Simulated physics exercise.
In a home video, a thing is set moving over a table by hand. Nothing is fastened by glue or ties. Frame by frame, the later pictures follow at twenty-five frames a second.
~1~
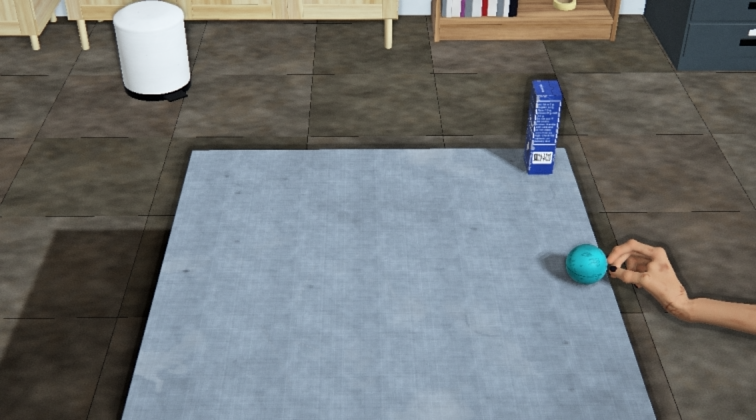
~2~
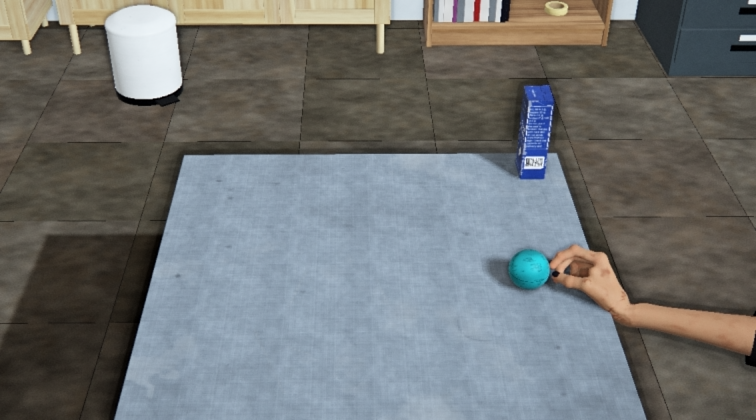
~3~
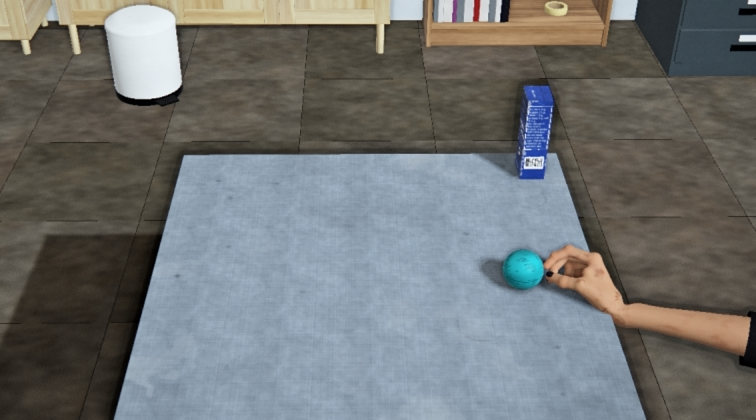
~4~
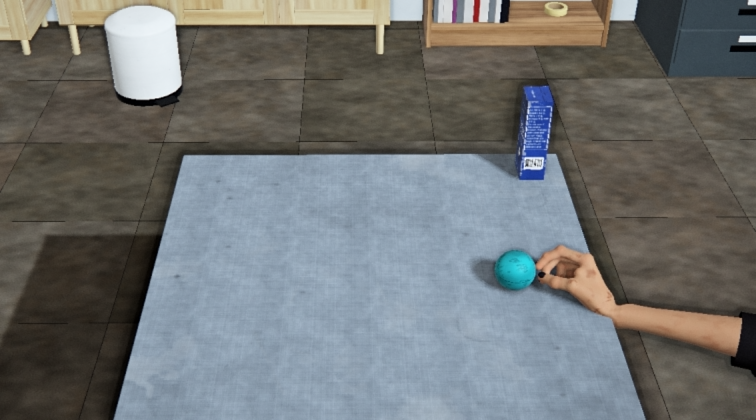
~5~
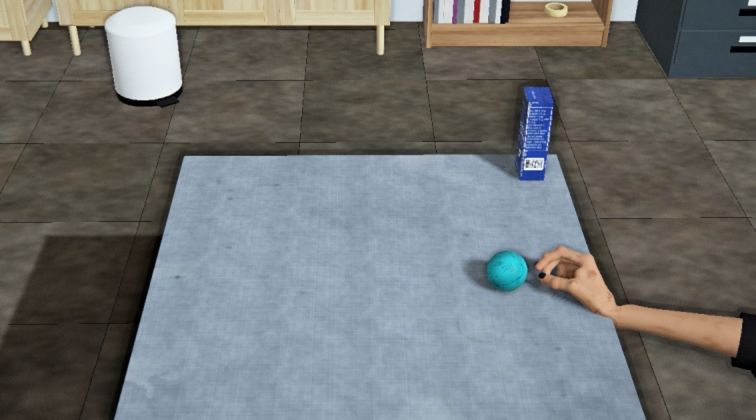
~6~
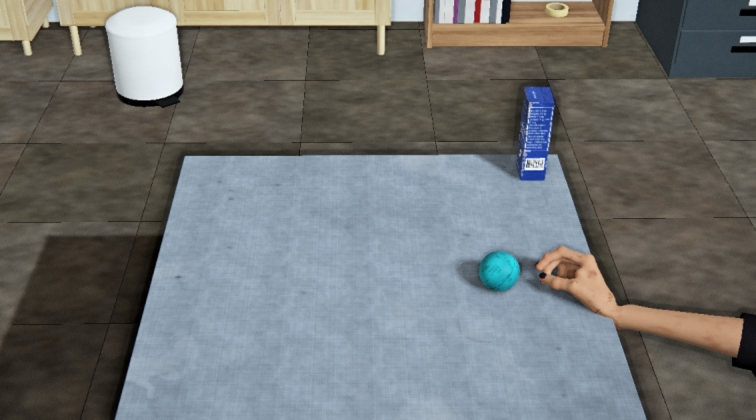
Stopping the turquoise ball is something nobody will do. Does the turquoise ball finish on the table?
Yes, it finishes on the table.
Then, 0.10 s later than the last frame, turquoise ball moved about its own width near (481, 271).
Then, 0.20 s later than the last frame, turquoise ball moved about its own width near (466, 271).
Then, 0.30 s later than the last frame, turquoise ball moved about its own width near (454, 272).
Then, 0.50 s later than the last frame, turquoise ball moved well along near (440, 272).
When it is over, moved from the start, turquoise ball. End places, in pixels of the last picture, turquoise ball near (437, 271).
